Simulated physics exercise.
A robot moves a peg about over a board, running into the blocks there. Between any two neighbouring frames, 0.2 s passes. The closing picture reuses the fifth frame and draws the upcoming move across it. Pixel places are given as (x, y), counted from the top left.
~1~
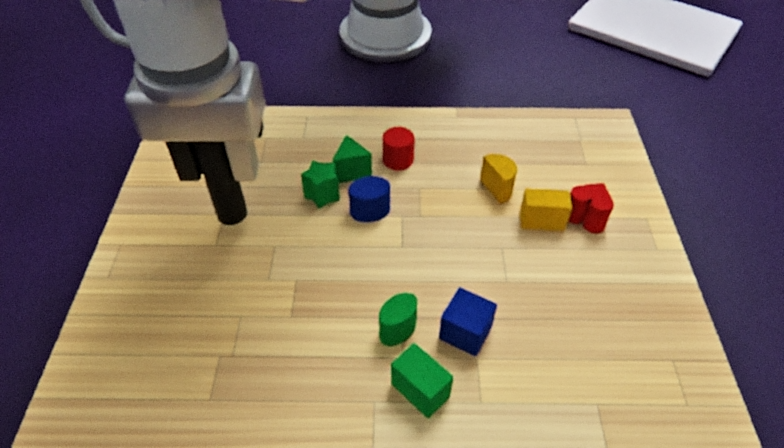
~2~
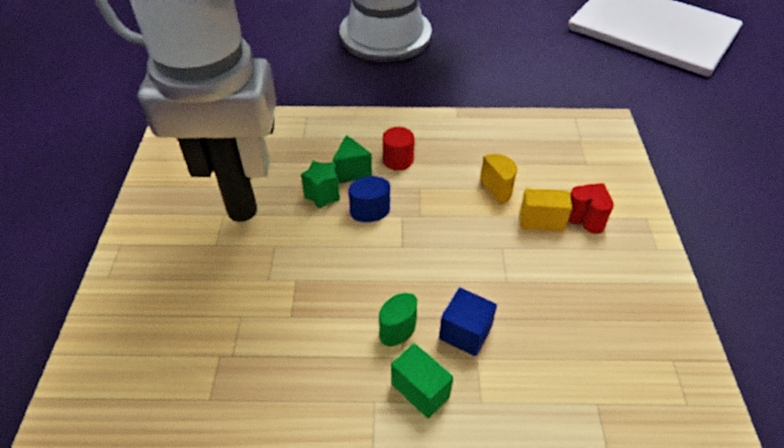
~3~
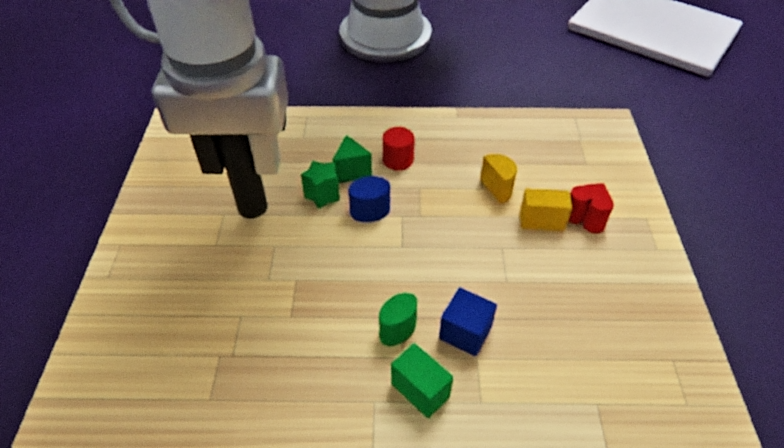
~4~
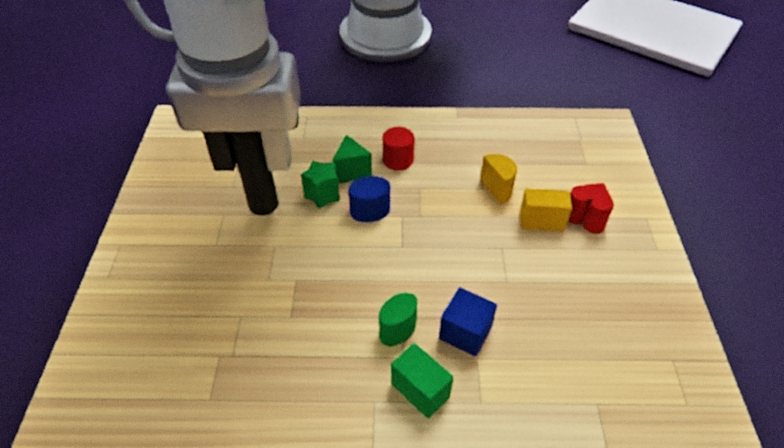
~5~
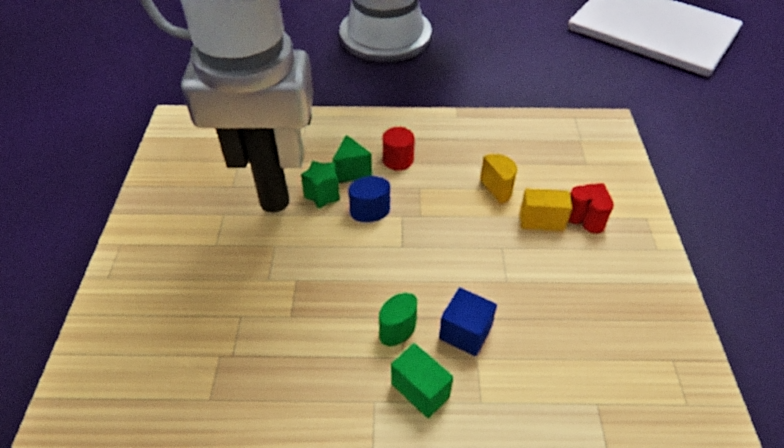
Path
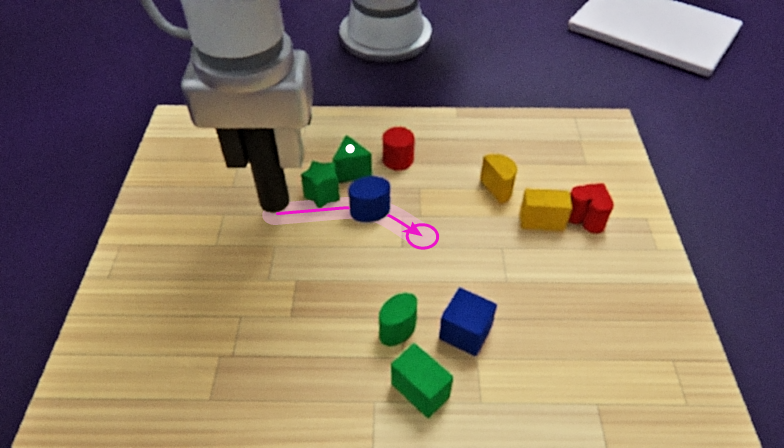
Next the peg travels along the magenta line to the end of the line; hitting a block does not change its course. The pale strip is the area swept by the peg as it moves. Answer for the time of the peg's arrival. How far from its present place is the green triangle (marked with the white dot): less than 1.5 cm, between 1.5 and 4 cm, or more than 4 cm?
The move is short, under 1.5 cm.
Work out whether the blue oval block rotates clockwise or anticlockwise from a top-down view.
From above, it looks like the blue oval block goes counterclockwise.
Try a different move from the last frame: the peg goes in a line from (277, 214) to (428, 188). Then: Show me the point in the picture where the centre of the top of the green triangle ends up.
If I read the scene right, the answer is (359, 137).
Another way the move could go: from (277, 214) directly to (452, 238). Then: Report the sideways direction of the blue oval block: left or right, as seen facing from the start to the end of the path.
So, looking from the first point of the path to the last, the blue oval block moves leftwards.
The line goes from (277, 214) over (329, 209) and (380, 212) to (422, 236); the dot is on the green triangle.
On the path given first. One third of the way, peg (329, 198); green star block (335, 166), turned 30° anticlockwise; green triangle (352, 145), turned 20° clockwise.
Two thirds of the way, peg (380, 201); green star block (341, 164), turned 55° anticlockwise; green triangle (351, 144), turned 20° clockwise; blue oval block (416, 188).
At the end, peg (423, 225); green star block (341, 164), turned 55° anticlockwise; green triangle (351, 144), turned 20° clockwise; blue oval block (445, 194), turned 85° anticlockwise; red circular block unmoved.
